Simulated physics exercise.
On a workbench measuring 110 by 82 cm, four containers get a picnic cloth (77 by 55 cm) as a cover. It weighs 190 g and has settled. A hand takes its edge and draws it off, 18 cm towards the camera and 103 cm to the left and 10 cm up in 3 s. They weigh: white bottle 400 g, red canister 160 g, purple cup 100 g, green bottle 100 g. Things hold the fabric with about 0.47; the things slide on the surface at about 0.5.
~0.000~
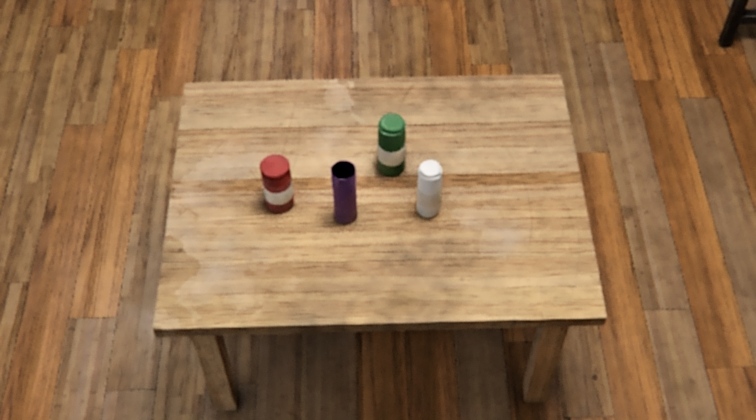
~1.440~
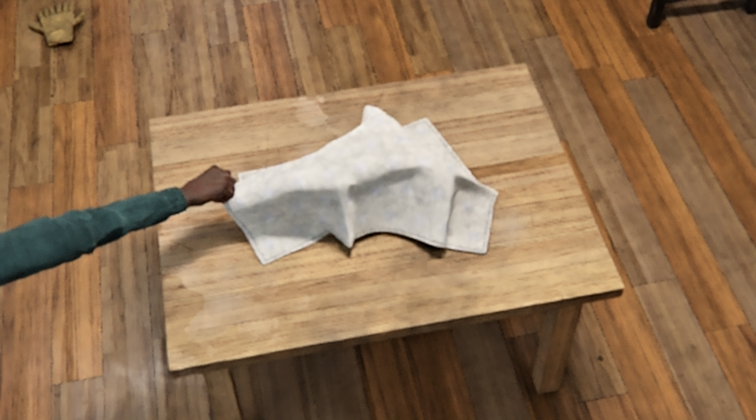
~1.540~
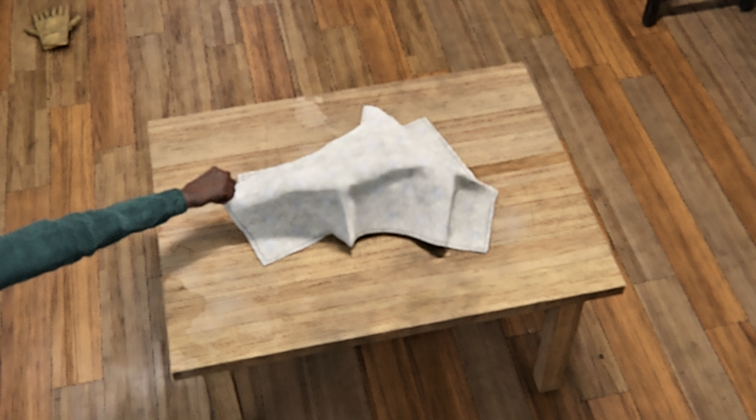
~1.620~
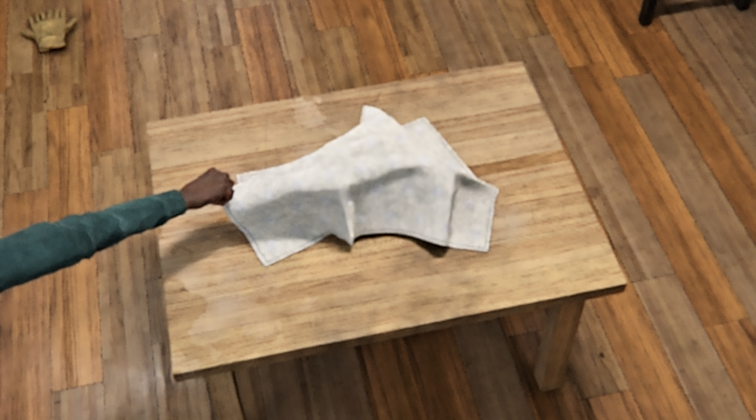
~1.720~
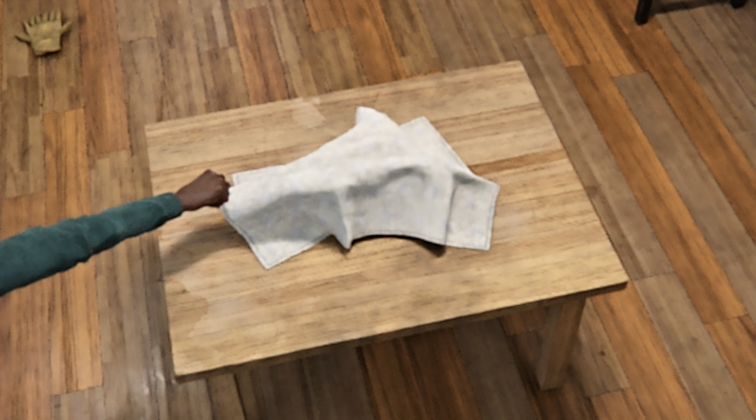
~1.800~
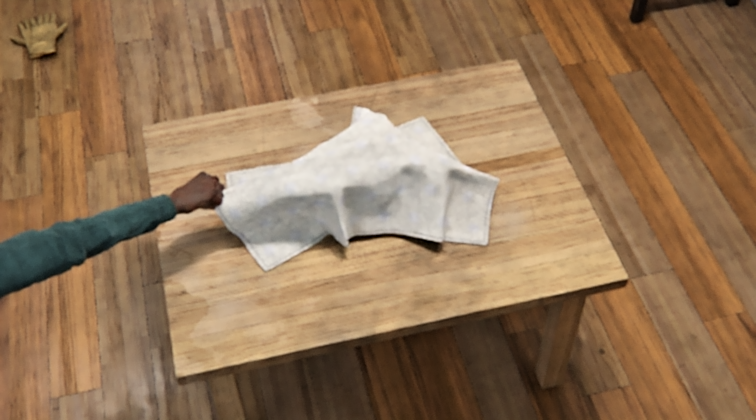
A pale cloth moves slightly on a wooden workbench, seen from high above on a plank floor. At first a red canister, purple cup, green bottle and white bottle stand uncovered from left to right; then the cloth drapes over them, with a tan glove on the floor at upper left. A teal-sleeved arm grips its left edge and tugs it slightly left, while the camera, its angle changed, drifts gently.
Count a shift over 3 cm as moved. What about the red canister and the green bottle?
Result: Red canister leaves its place, green bottle moves.
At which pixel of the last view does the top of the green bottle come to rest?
Near (332, 177).
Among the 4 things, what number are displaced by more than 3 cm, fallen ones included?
I count 3.
After 2.5 s, middle of the picnic cloth at (274, 180); green bottle on its side, 13 cm off its start, purple cup 11 cm off its start.
After 3.2 s, middle of the picnic cloth at (135, 242); red canister on its side, 14 cm off its start, green bottle on its side, 13 cm off its start, purple cup on its side, 20 cm off its start.
After 3.8 s, middle of the picnic cloth at a place out of view; red canister on its side, 15 cm off its start at (215, 228), green bottle on its side, 13 cm off its start at (332, 177), purple cup on its side, 16 cm off its start at (284, 234).
After 4.5 s, middle of the picnic cloth at a place out of view; red canister on its side, 16 cm off its start, green bottle on its side, 13 cm off its start, purple cup on its side, 15 cm off its start.
After 5.3 s, middle of the picnic cloth at a place out of view; red canister on its side, 17 cm off its start at (205, 214), green bottle on its side, 13 cm off its start at (332, 177), purple cup on its side, 16 cm off its start at (284, 211).
